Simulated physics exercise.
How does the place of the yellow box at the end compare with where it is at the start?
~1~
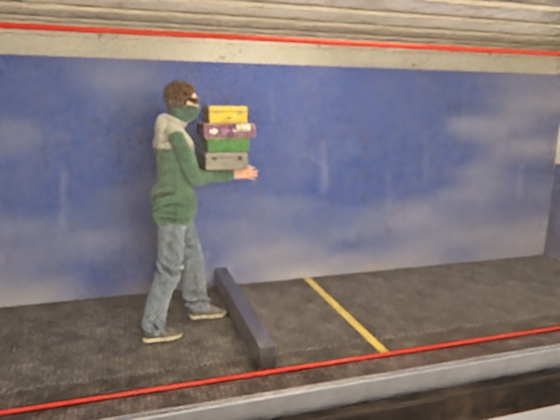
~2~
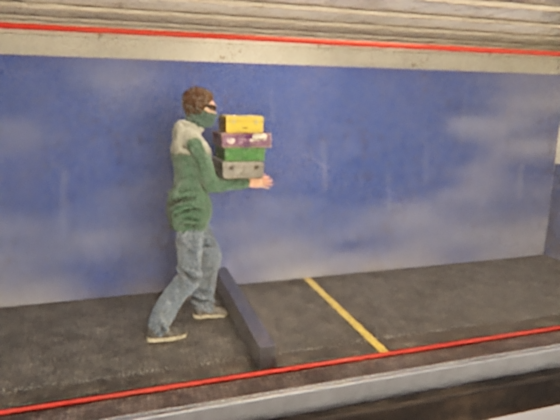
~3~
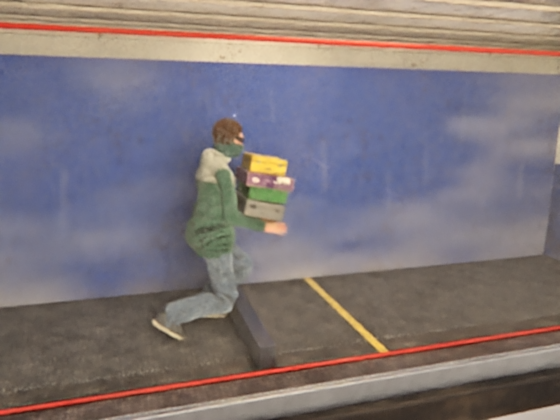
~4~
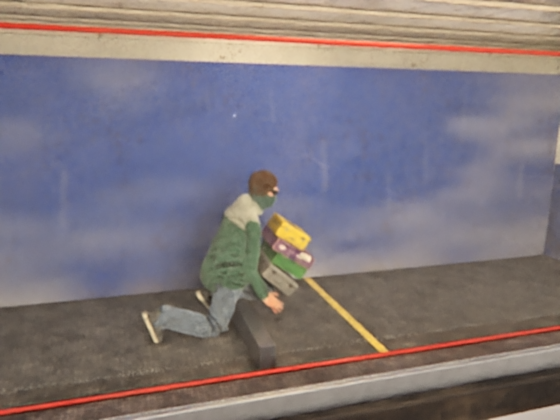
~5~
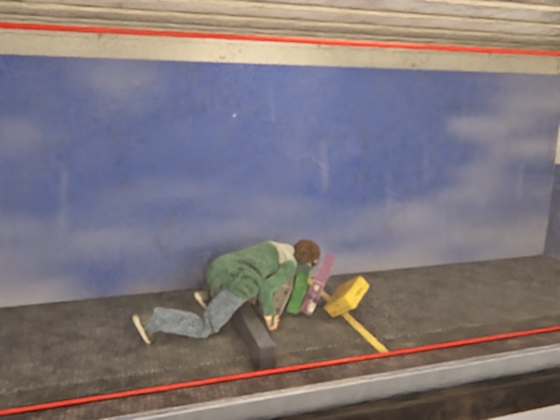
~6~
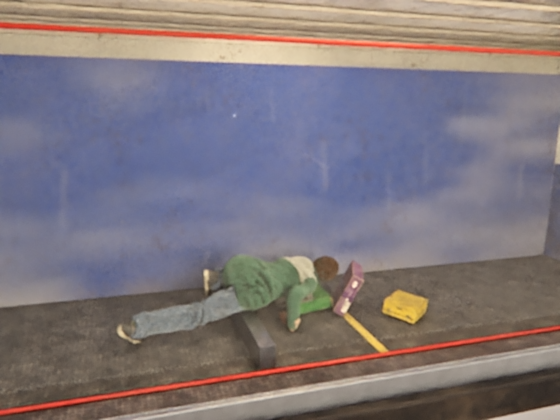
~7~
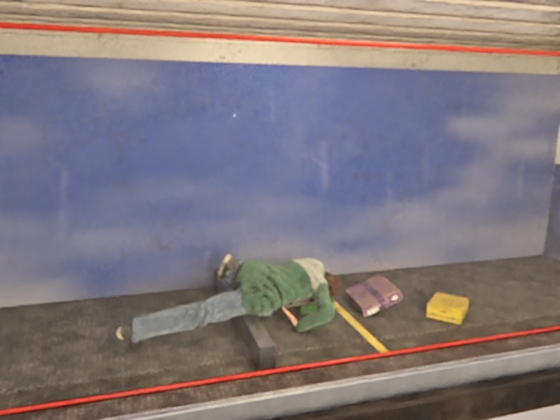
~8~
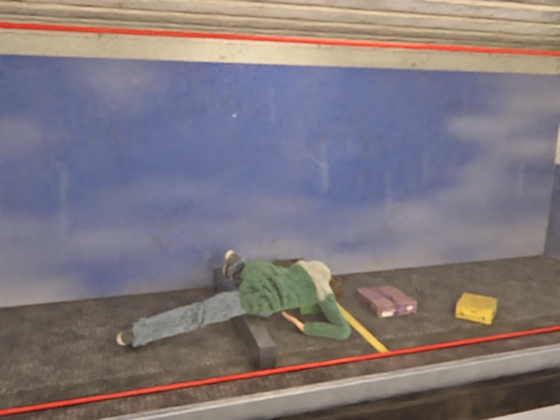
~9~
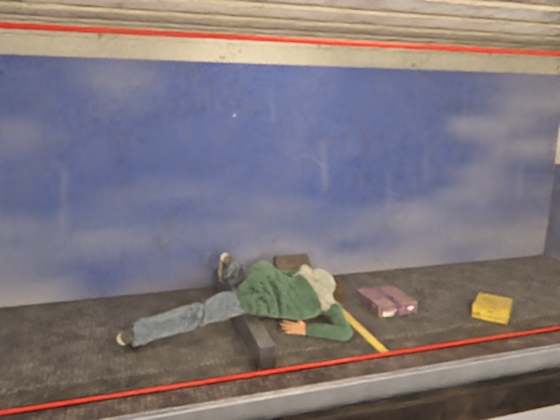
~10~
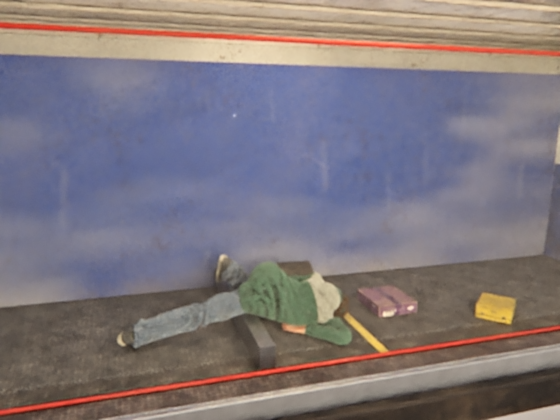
At the start the yellow box is on top of the stack held in the person's arms, left of the yellow line. At the end it lies on the floor well to the right of the line, beyond the purple box.
In this clip, a person in a green top carrying a stack of boxes tips forward over a low rail and falls face down. The yellow box slides right past the yellow line and the purple one stops beyond it, while the person's head stays short.
